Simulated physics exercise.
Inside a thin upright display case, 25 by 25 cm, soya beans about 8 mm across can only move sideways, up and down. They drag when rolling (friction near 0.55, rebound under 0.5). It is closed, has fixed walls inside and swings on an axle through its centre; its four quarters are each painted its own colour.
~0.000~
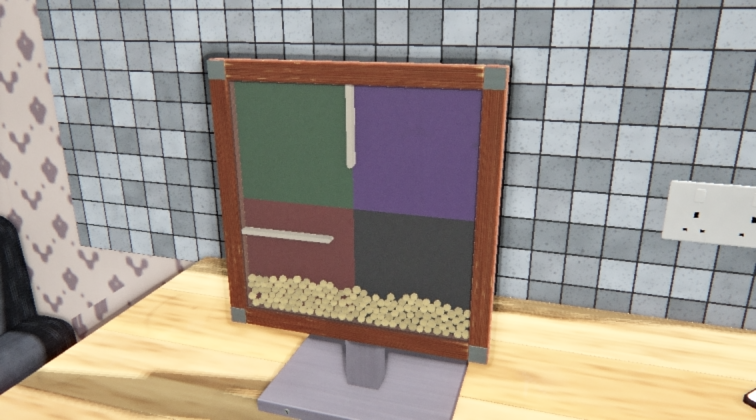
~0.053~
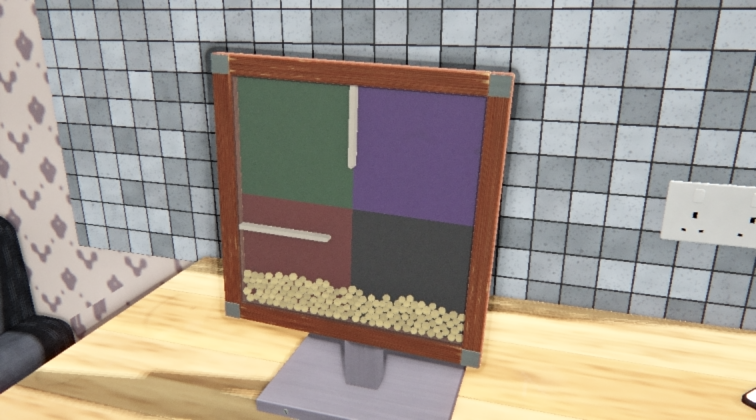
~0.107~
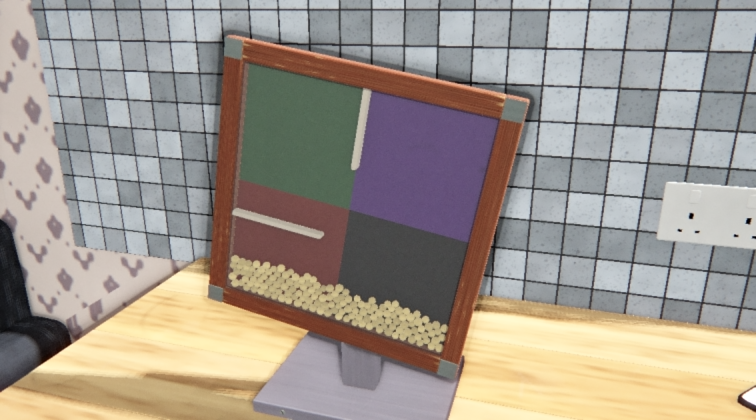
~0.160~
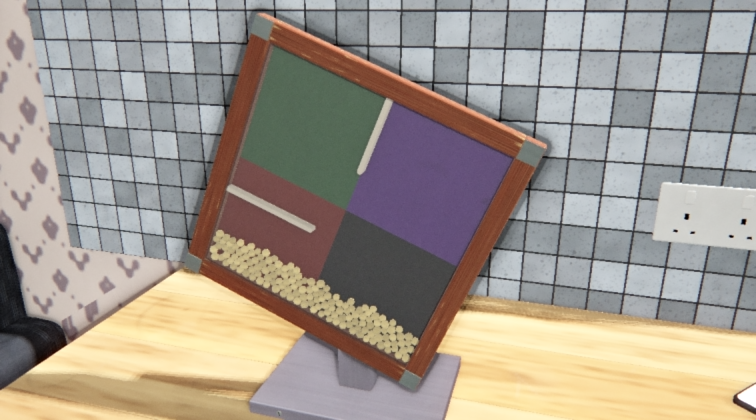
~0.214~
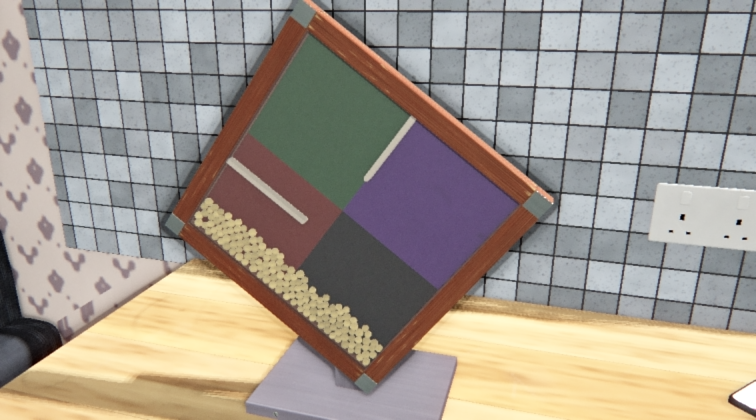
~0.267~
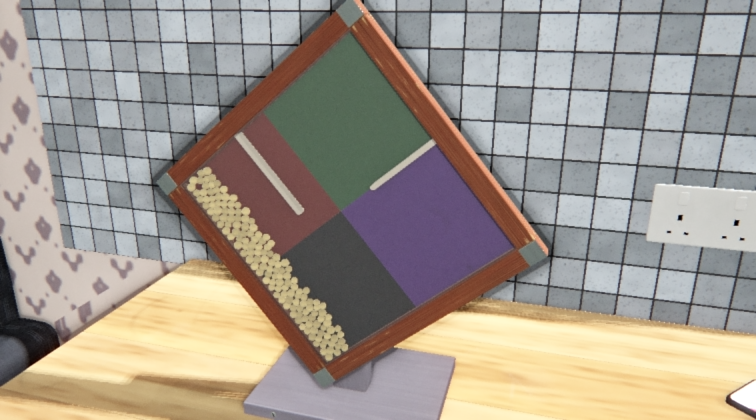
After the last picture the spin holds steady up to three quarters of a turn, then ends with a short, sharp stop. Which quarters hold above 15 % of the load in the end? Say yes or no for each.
Red quarter yes, purple quarter yes, black quarter no, green quarter yes.
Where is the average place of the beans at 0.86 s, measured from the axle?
About 9 cm left and 5 cm below.
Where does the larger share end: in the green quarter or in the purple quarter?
More goes to the green quarter.
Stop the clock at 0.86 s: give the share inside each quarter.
Red quarter: 0; purple quarter: 100; black quarter: 0; green quarter: 0.
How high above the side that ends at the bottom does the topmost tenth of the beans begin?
Roughly 16 cm.
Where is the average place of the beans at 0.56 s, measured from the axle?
Some 8 cm left and 5 cm below.
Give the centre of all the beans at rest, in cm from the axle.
Some 5 cm left and 6 cm below.
After 0.56 s, it has turned 126°, the beans' middle is 8 cm left of and 5 cm below the axle; by quarter, red 5 %, purple 35 %, black 60 %.
After 0.86 s, it has turned 204°, the beans' middle is 9 cm left of and 5 cm below the axle; by quarter, purple 100 %.
At rest by 2.6 s, red 25 %, purple 35 %, black 0 %, green 45 %.
